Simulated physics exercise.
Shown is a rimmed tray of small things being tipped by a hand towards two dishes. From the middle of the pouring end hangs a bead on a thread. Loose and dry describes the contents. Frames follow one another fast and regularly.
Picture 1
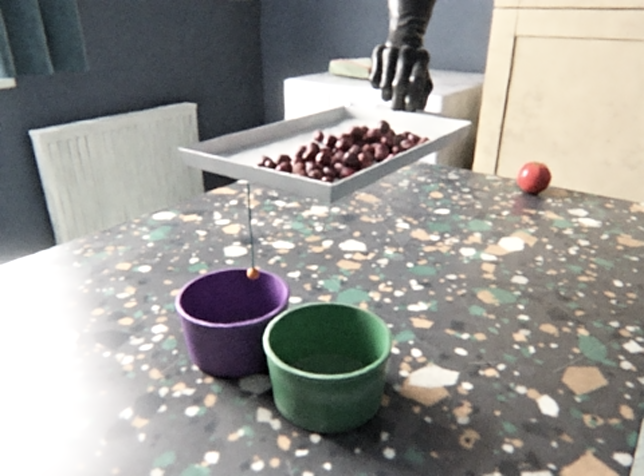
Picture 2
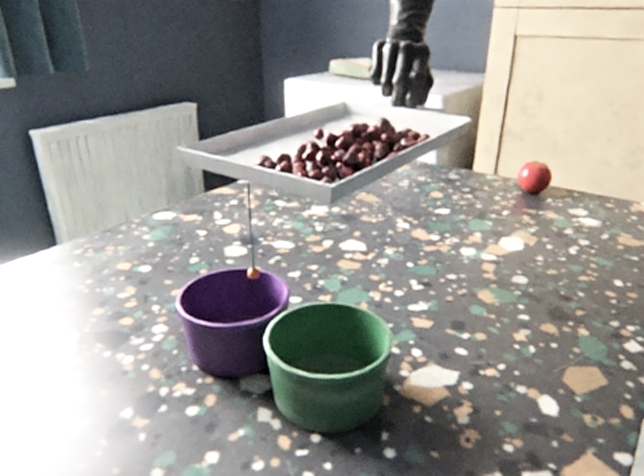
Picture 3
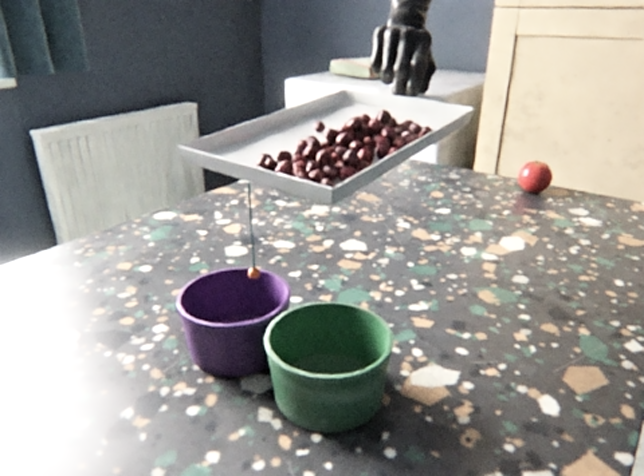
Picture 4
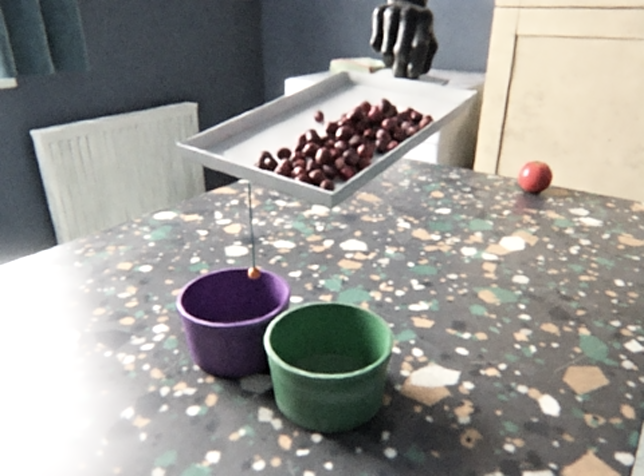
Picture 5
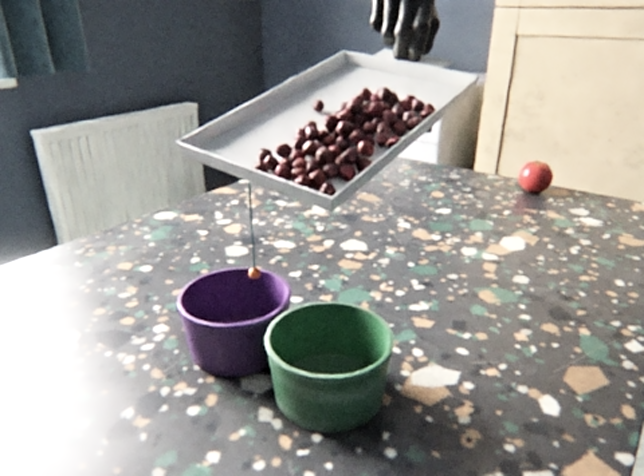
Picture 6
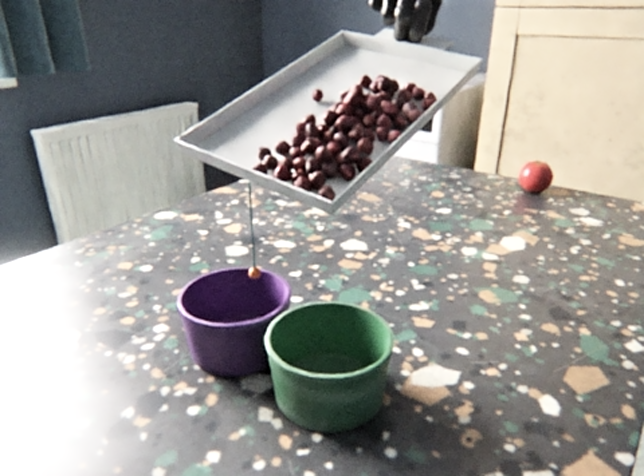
On a speckled tabletop, a dark hand tilting a pale tray of dark red cherries steadily steeper above purple and green dishes.
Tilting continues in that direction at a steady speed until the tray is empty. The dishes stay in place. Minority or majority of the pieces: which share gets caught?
Majority.
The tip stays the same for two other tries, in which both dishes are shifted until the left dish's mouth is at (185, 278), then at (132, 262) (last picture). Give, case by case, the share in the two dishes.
In order, 50 % and 10 %.
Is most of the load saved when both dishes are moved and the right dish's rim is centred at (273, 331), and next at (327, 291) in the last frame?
Result, first setup: A majority share; second setup: A minority share.
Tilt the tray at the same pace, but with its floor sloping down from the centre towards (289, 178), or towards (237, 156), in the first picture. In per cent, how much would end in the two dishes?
First case: 50 %; second case: 30 %.
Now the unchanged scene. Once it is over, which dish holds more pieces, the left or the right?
The one to the right is fuller.
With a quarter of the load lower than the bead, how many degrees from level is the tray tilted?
About 110°.
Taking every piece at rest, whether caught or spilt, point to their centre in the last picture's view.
Resting centre, last frame: Roughly (319, 375).
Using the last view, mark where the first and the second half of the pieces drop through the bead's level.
For the early half I get (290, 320), and for the late half (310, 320).
Soon after the last picture, tray tipped steeply; nearly all on the tray; a stray few in the right dish; a small part in the air.
A little later, tray tipped right over; most on the tray; a small part in the right dish; a stray few outside both; a stray few in the air.
Later still, tray tipped past a quarter turn; about two thirds in the right dish; about a quarter in the left dish; a small part outside both; a stray few in the air.
At rest, tray tipped past a quarter turn; about two thirds in the right dish; about a quarter in the left dish; a small part outside both.
